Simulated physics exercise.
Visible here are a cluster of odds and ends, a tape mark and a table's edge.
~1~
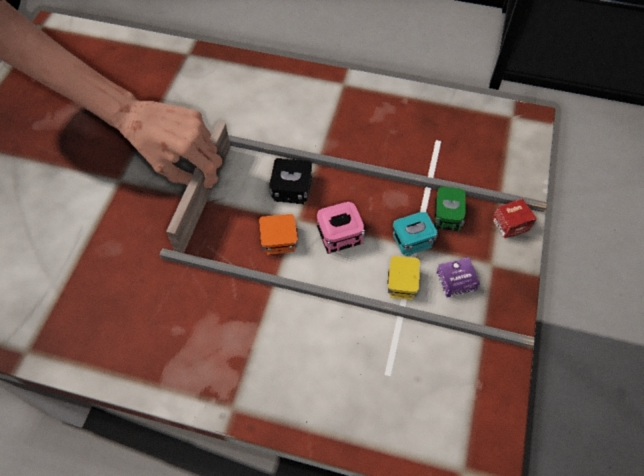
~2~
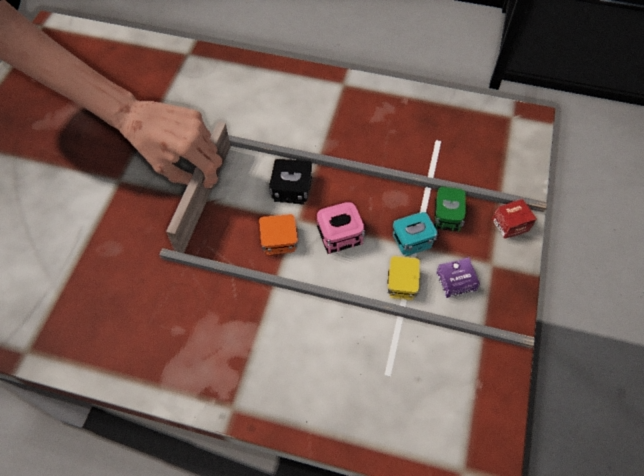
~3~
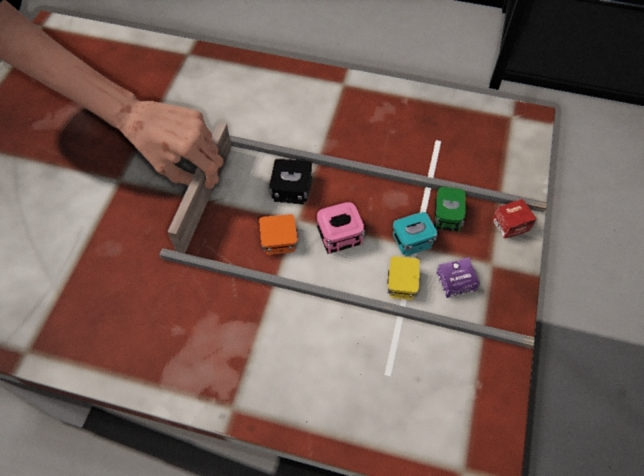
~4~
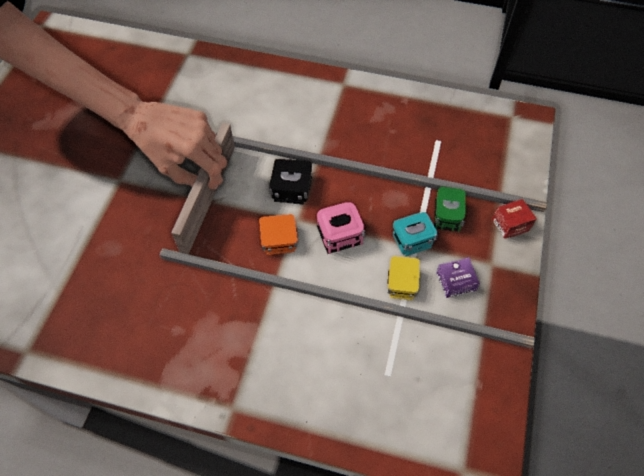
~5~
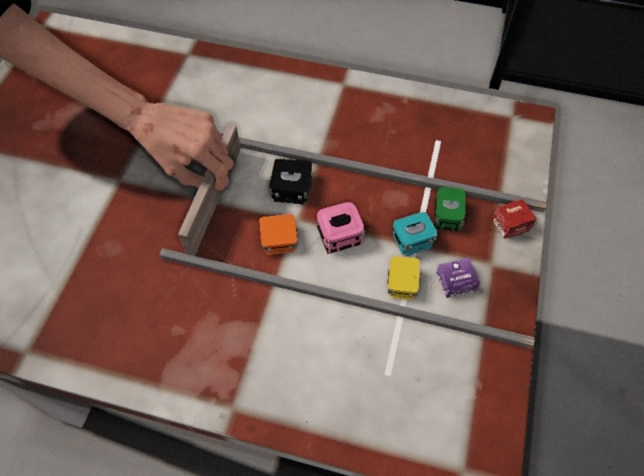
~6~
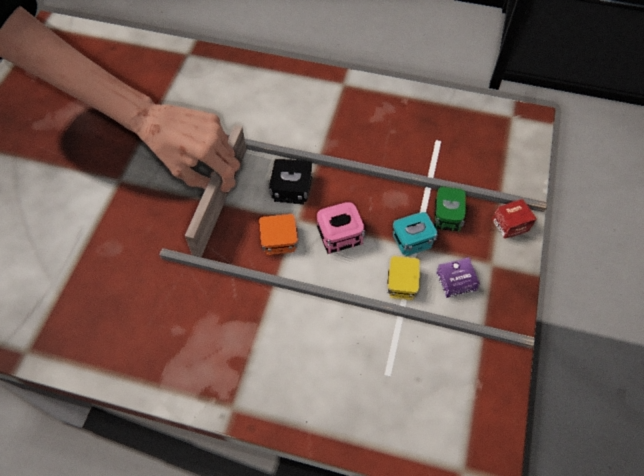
A hand slides a wooden board slightly right between two rails toward several small colourful boxes.
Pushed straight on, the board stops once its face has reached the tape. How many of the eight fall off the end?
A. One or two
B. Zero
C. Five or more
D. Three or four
(B) Zero.
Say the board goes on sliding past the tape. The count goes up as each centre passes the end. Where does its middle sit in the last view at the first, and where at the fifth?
At the first moment about (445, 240), at the next about (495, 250).
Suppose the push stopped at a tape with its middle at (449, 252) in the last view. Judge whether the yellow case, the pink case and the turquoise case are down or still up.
Okay, the yellow case sits tight, the pink case sits tight, and the turquoise case sits tight.
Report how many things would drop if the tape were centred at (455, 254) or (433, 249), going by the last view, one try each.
Tallies: 1, 0.
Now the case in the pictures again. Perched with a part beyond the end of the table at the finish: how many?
As for overhanging, the count is 0.
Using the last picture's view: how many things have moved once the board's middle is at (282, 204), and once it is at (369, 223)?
Tally at point one: 2; at point two: 6.
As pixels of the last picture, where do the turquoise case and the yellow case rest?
In the last picture the turquoise case sits around (488, 238) and the yellow case around (457, 298).
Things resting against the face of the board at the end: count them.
2 end up touching it.
Soon after, none off yet; red box at rest near (514, 219); purple box at rest near (458, 278); green case at rest near (449, 210).
At rest, the number that fall off is zero.
